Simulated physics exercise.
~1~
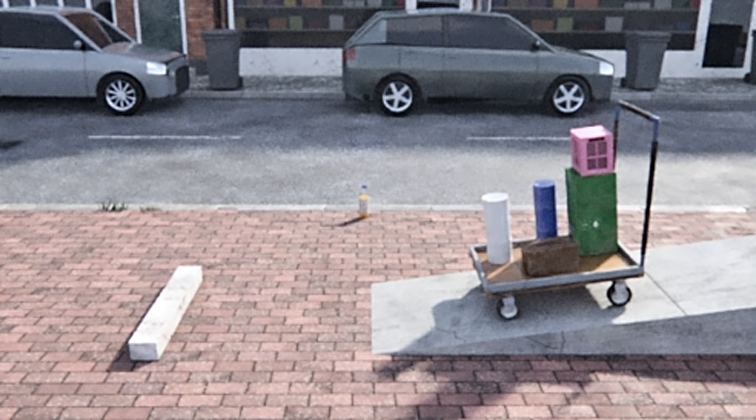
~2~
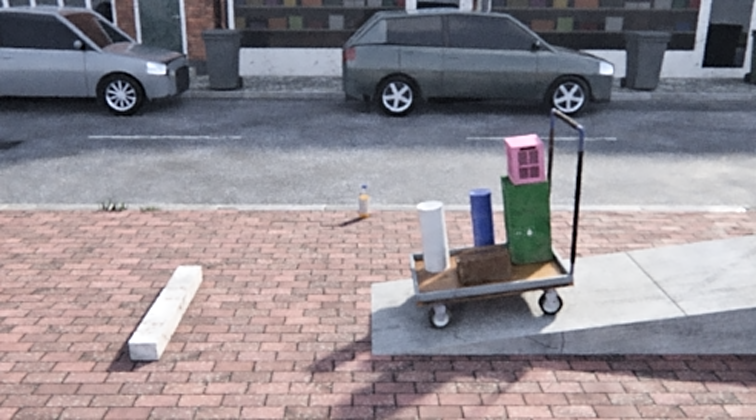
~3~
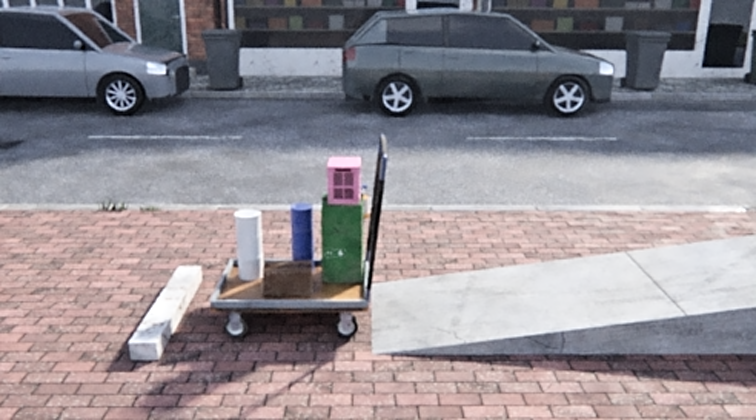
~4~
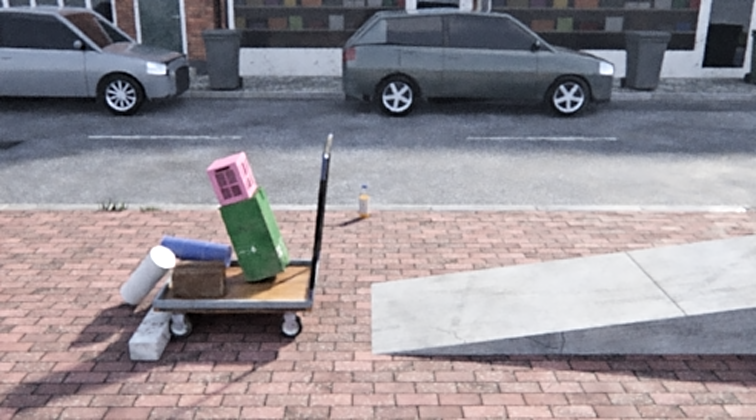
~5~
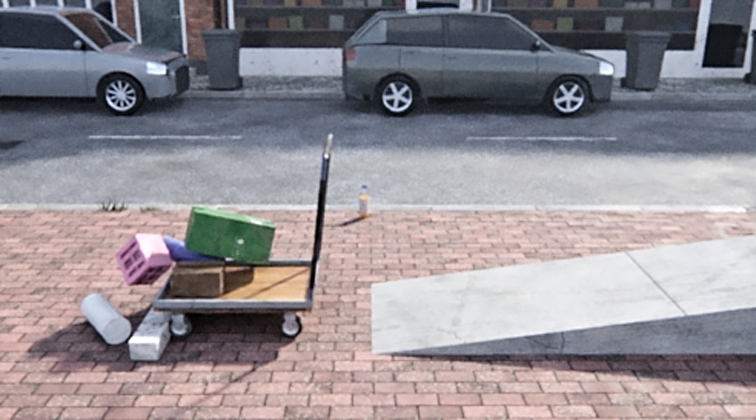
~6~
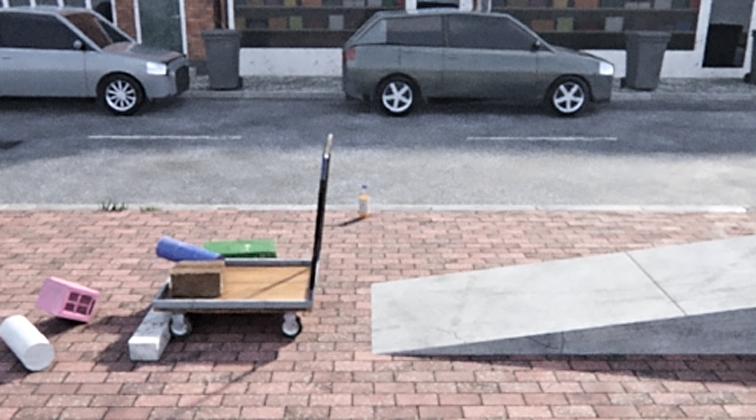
The clip opens with a flat trolley on a pale ramp beside a street with parked cars, carrying a white canister, a blue canister, a brown parcel and a green box topped by a pink crate. The trolley rolls left down the ramp and across the brick paving until it stops against a low white kerb. Both canisters topple leftward, and the green box and crate tip after them. The white canister and pink crate tumble to the ground on the left. Finally, the green box lies behind the trolley, while the fallen blue canister and upright brown parcel remain aboard.
